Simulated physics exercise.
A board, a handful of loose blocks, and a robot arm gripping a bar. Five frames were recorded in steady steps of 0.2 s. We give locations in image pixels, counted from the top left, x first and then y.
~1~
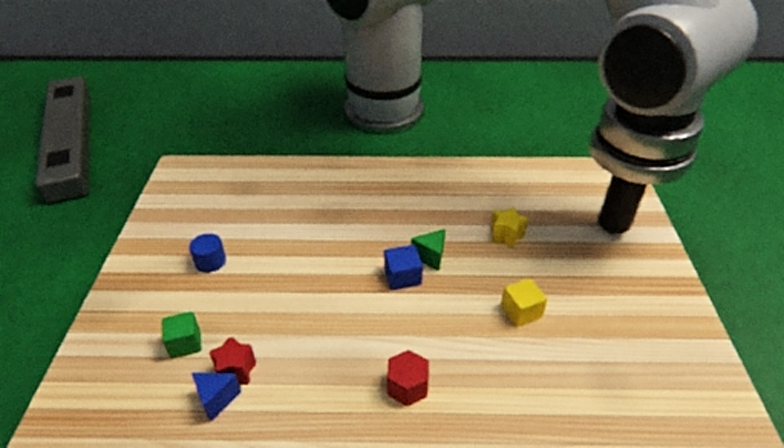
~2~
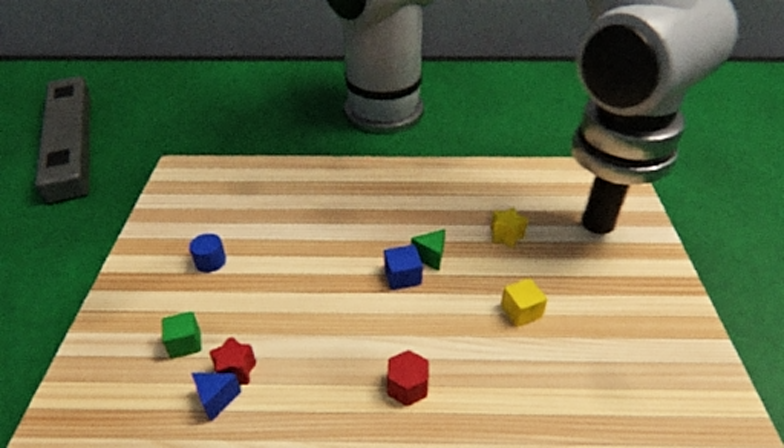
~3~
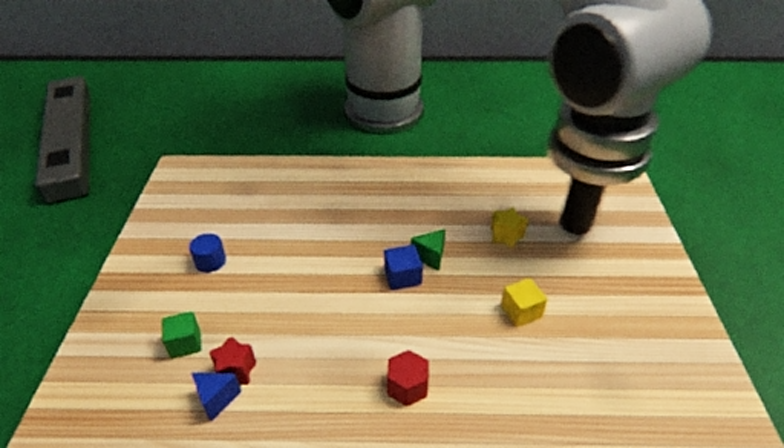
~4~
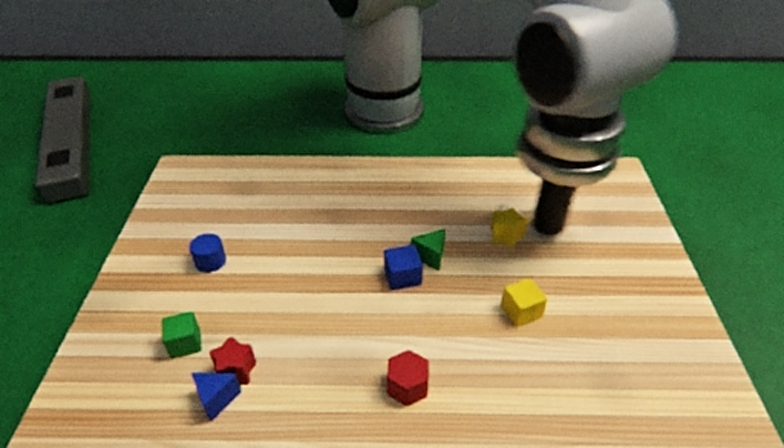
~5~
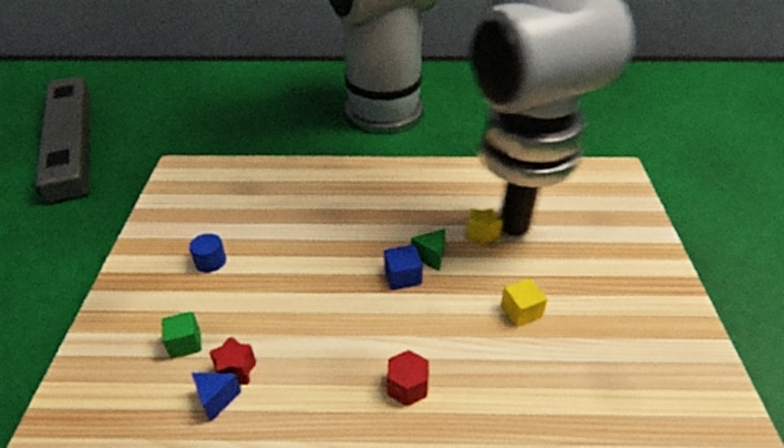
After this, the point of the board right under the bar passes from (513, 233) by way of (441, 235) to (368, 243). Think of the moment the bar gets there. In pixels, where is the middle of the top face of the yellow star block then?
The centre of its top face lies at (338, 225).
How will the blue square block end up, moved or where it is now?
The blue square block will not stay where it is.
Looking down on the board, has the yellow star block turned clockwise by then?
Going by the path, yes.
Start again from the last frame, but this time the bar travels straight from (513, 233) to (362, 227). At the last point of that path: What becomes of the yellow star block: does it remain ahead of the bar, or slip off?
By the time the path ends, the yellow star block is still sitting right in front of the bar.
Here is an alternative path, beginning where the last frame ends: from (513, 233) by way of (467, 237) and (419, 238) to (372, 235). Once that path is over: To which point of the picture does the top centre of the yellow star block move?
I'd expect the centre of its top face to be at (342, 217).
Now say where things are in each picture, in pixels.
The first frame shows lower end of the bar (614, 223), tops of blocks, blue square block (403, 257), green triangular block (432, 239), yellow star block (509, 217).
The second frame shows bar (598, 223), blocks as before.
The third frame shows bar (576, 224), blocks as before.
The fourth frame shows bar (548, 224), blocks as before.
The fifth frame shows bar (515, 225), blue square block (403, 257), green triangular block (432, 239), yellow star block (485, 217).
The first path, step by step. One third of the way, bar (465, 225); blue square block (401, 260); green triangular block (425, 241), turned 15° anticlockwise; yellow star block (438, 219).
Two thirds of the way, bar (416, 229); blue square block (398, 264); green triangular block (384, 243), turned 80° anticlockwise; yellow star block (387, 222), turned 10° clockwise.
At the end, bar (368, 235); blue square block (398, 264); green triangular block (374, 244), turned 105° anticlockwise; yellow star block (338, 225), turned 20° clockwise.
